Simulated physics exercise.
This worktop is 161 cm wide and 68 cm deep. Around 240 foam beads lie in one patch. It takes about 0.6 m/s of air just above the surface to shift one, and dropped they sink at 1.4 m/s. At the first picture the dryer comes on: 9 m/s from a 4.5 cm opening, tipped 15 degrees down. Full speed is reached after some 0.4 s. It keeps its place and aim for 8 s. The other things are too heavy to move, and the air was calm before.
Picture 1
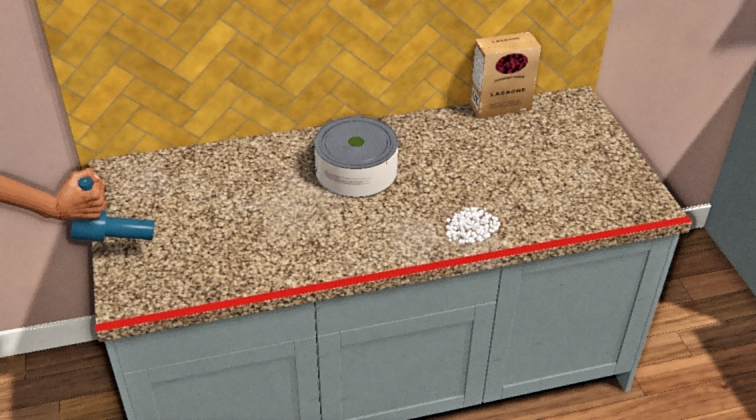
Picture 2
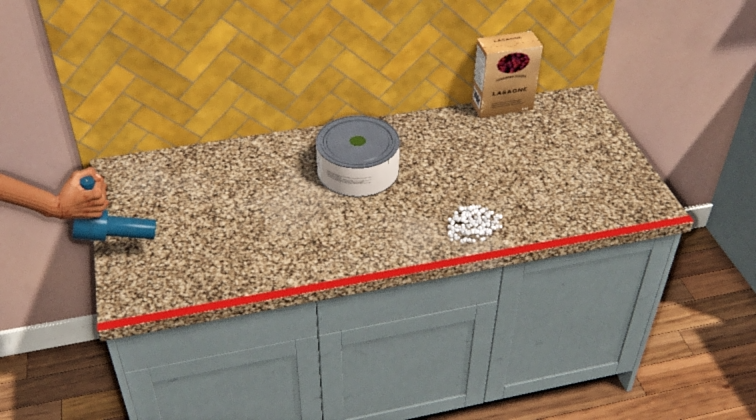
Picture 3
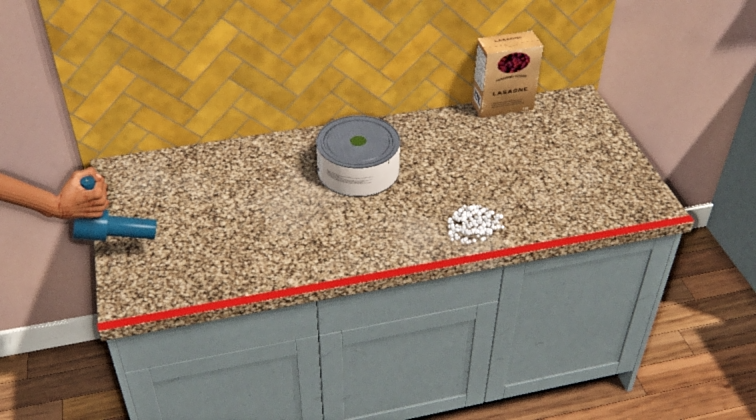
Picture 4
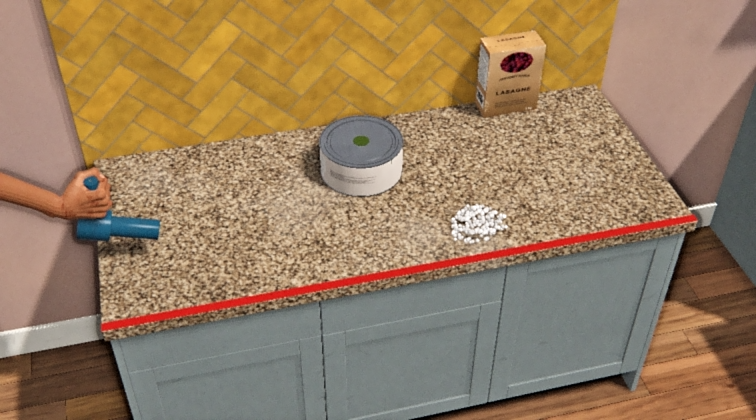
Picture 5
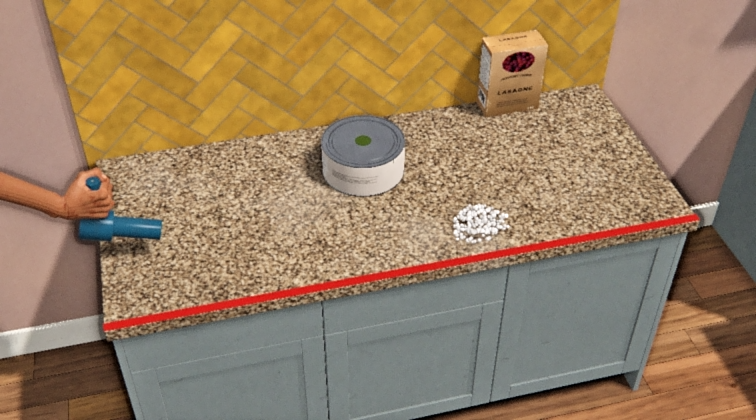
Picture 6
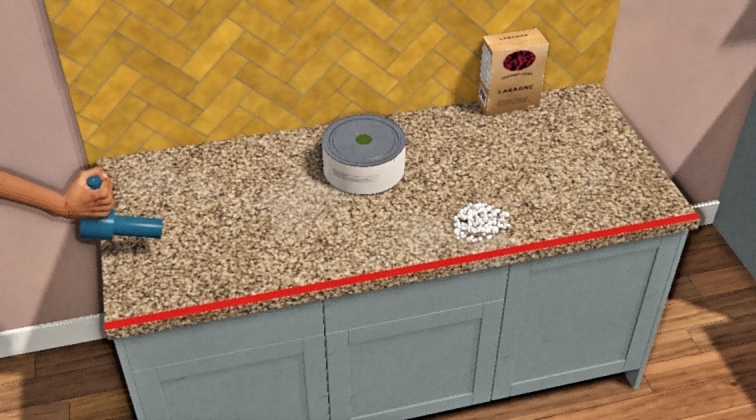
At first, a hand at the left holds a blue dryer over a speckled worktop, pointed toward a small patch of white foam beads near the red front edge, with a round tin and a carton behind. Through to the end, the hand stays put and the beads remain bunched, with only a slight drift of the whole view.
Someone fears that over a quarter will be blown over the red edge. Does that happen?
More than a quarter over the red edge: Yes.
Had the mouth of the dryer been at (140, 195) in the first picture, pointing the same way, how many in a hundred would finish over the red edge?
Then about 80 %.
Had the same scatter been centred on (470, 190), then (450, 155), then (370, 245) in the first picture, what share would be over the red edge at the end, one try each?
In turn about 0 %, 0 %, 70 %.
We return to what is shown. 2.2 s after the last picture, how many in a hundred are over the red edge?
Near 60 %.
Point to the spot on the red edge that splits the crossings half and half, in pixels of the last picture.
Around (596, 238).
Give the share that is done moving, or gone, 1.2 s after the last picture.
About 100 %.
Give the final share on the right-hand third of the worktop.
Near 0 %.
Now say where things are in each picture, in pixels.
In the first frame, the middle of the foam beads is near (473, 227), none has stirred yet and the mouth of the dryer is at (153, 230).
In the second frame, the middle of the foam beads is near (473, 224), none has stirred yet and the red edge is centred on (415, 273).
In the third frame, the middle of the foam beads is near (473, 224), none has stirred yet, the top of a large tin is at (358, 140) and the top of a carton is at (510, 42).
In the fourth frame, the middle of the foam beads is near (477, 224) and none has stirred yet.
In the fifth frame, the middle of the foam beads is near (479, 224) and none has stirred yet.
In the sixth frame, the middle of the foam beads is near (479, 222) and none has stirred yet.
Then, 1.2 s after the last picture the count stands so, 55 % are over the red edge.
Then, 2.2 s after the last picture the count stands so, 55 % are over the red edge.
Then, 4.0 s after the last picture the count stands so, 55 % are over the red edge.
Then, 7.6 s after the last picture, at the end, 55 % are over the red edge.
